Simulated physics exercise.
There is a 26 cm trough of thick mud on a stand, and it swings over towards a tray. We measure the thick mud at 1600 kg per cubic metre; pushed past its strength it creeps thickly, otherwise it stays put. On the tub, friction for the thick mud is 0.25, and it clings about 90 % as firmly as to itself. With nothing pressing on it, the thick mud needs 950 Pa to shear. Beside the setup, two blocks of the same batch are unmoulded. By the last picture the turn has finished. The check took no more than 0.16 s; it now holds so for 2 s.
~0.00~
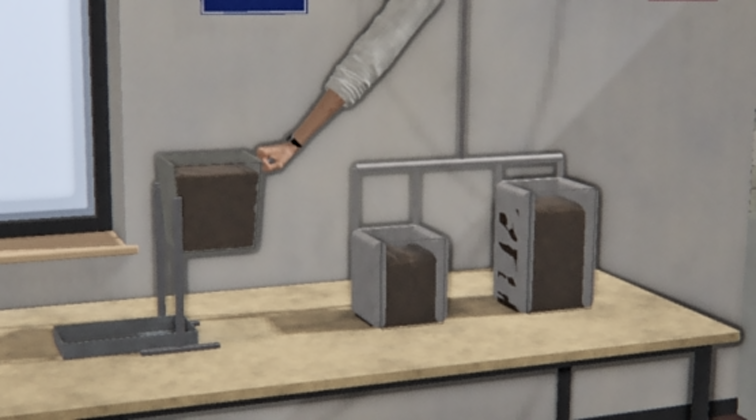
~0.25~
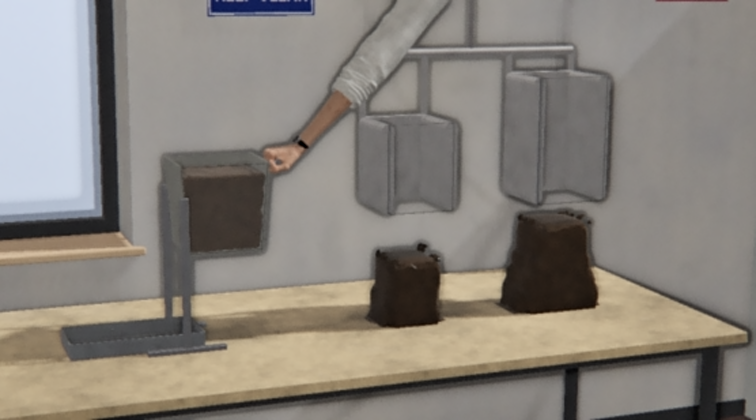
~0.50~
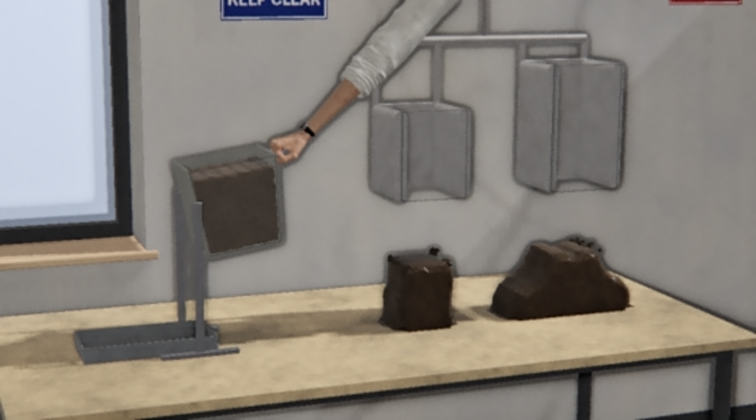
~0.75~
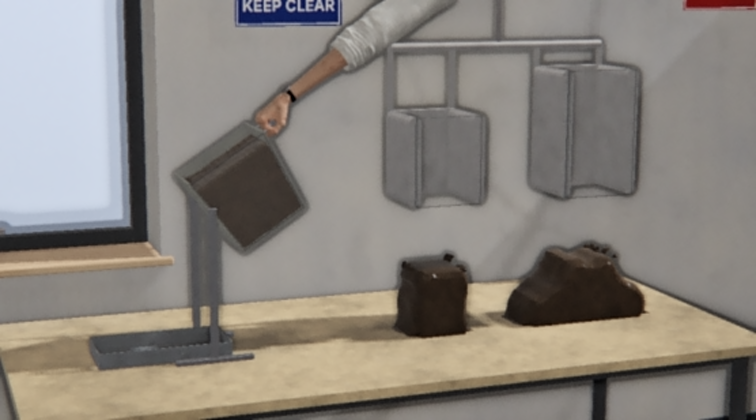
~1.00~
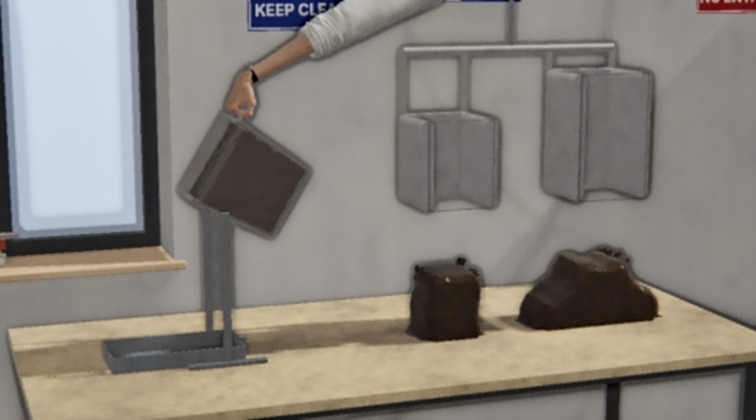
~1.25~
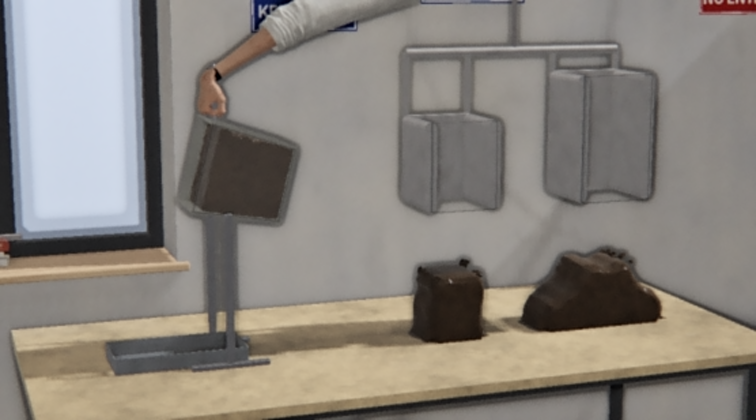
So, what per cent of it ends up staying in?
Expect roughly 100 %.
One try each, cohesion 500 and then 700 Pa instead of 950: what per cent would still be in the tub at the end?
The answers, in order, are 80 % and 100 %.
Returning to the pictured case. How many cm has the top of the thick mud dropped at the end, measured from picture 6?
About 0 cm.
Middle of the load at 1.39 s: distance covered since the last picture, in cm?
The change is near 0 cm.
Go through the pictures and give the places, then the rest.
Handle-side rim at (260, 161), tilt 0 degrees; top of the thick mud at (248, 172); blocks stand 23 cm, 36 cm (left to right), in the first frame.
Handle-side rim at (267, 163), tilt 0 degrees; top of the thick mud at (255, 174); blocks stand 22 cm, 30 cm (left to right), in the second frame.
Handle-side rim at (274, 155), tilt 8 degrees; top of the thick mud at (268, 168); blocks stand 22 cm, 22 cm (left to right), in the third frame.
Handle-side rim at (262, 133), tilt 33 degrees; top of the thick mud at (263, 146); blocks stand 22 cm, 22 cm (left to right), in the fourth frame.
Handle-side rim at (237, 123), tilt 58 degrees; top of the thick mud at (248, 133); blocks stand 22 cm, 22 cm (left to right), in the fifth frame.
Handle-side rim at (212, 125), tilt 76 degrees; top of the thick mud at (228, 132); blocks stand 22 cm, 22 cm (left to right), in the sixth frame.
After 1.39 s, the tub is at 76 degrees and holds 100 %.
After 1.56 s, the tub is at 76 degrees and holds 100 %.
After 1.73 s, the tub is at 76 degrees and holds 100 %.
After 1.90 s, the tub is at 76 degrees and holds 100 %.
After 3.25 s, at the end, the tub is at 76 degrees and holds 100 %.
